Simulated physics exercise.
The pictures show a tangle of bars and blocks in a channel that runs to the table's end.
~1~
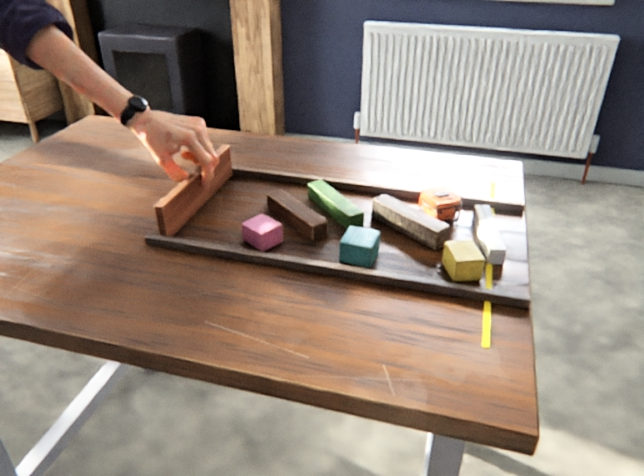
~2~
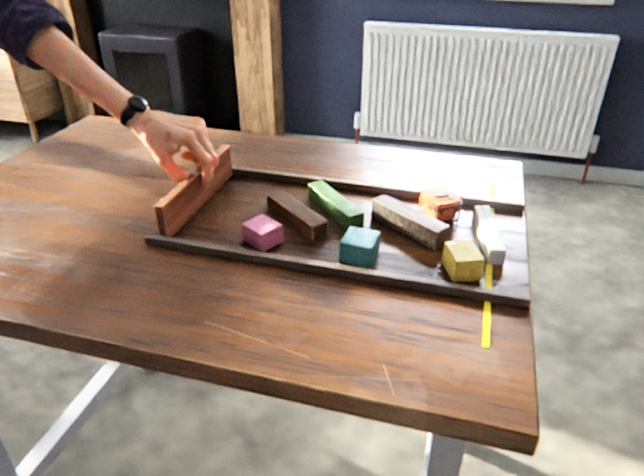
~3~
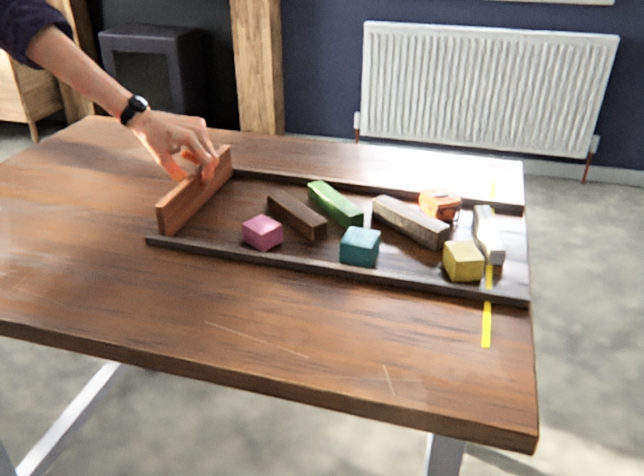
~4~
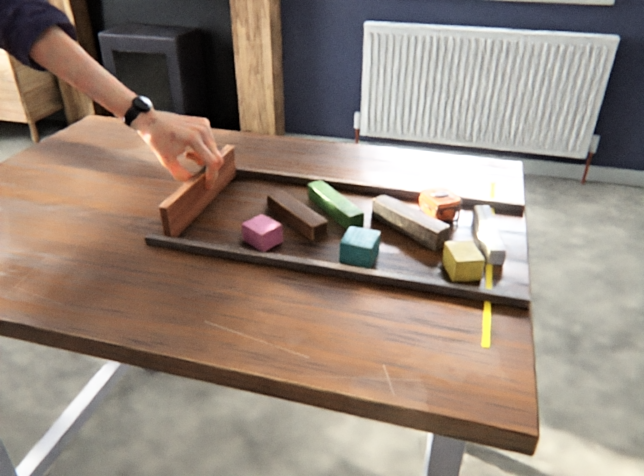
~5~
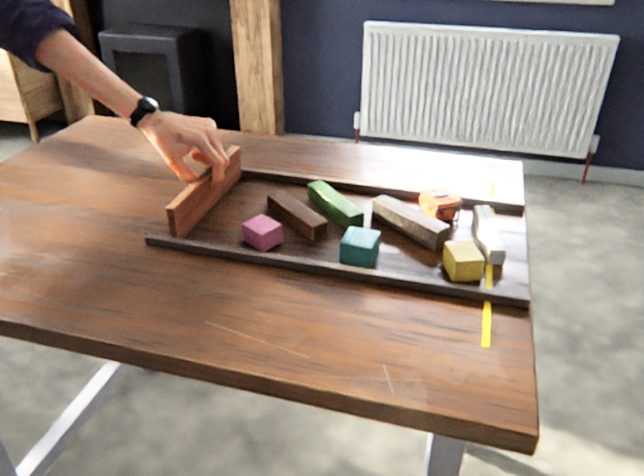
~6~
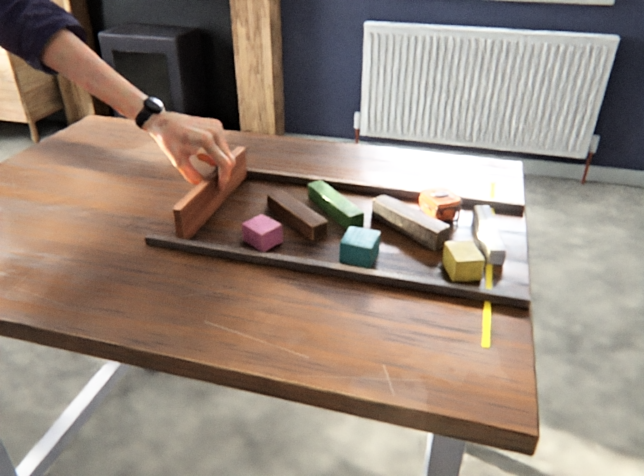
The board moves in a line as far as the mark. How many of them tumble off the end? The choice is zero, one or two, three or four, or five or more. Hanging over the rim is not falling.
Outcome: The number that fall off is five or more.
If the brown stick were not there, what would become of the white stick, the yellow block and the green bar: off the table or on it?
The white stick drops off, the yellow block goes over, the green bar is kept.
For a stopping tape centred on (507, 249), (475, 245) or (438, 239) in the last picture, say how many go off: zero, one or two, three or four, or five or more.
Taking them in turn, five or more; 3 or 4; either one or two.
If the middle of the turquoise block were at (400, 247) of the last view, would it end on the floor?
Then it comes down.
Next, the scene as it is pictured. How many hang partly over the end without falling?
The number is 2.
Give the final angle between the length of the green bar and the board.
Some 30 degrees.
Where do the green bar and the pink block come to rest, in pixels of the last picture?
The green bar stops around (522, 226); the pink block around (508, 267).
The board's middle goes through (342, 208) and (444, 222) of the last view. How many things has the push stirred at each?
By then 5, and 8.
A little later, none off yet; white stick at rest near (488, 233); yellow block at rest near (463, 261); orange case at rest near (440, 205).
When it is over, the number that fall off is five or more; down, turquoise block, black bar, orange case, yellow block and white stick.
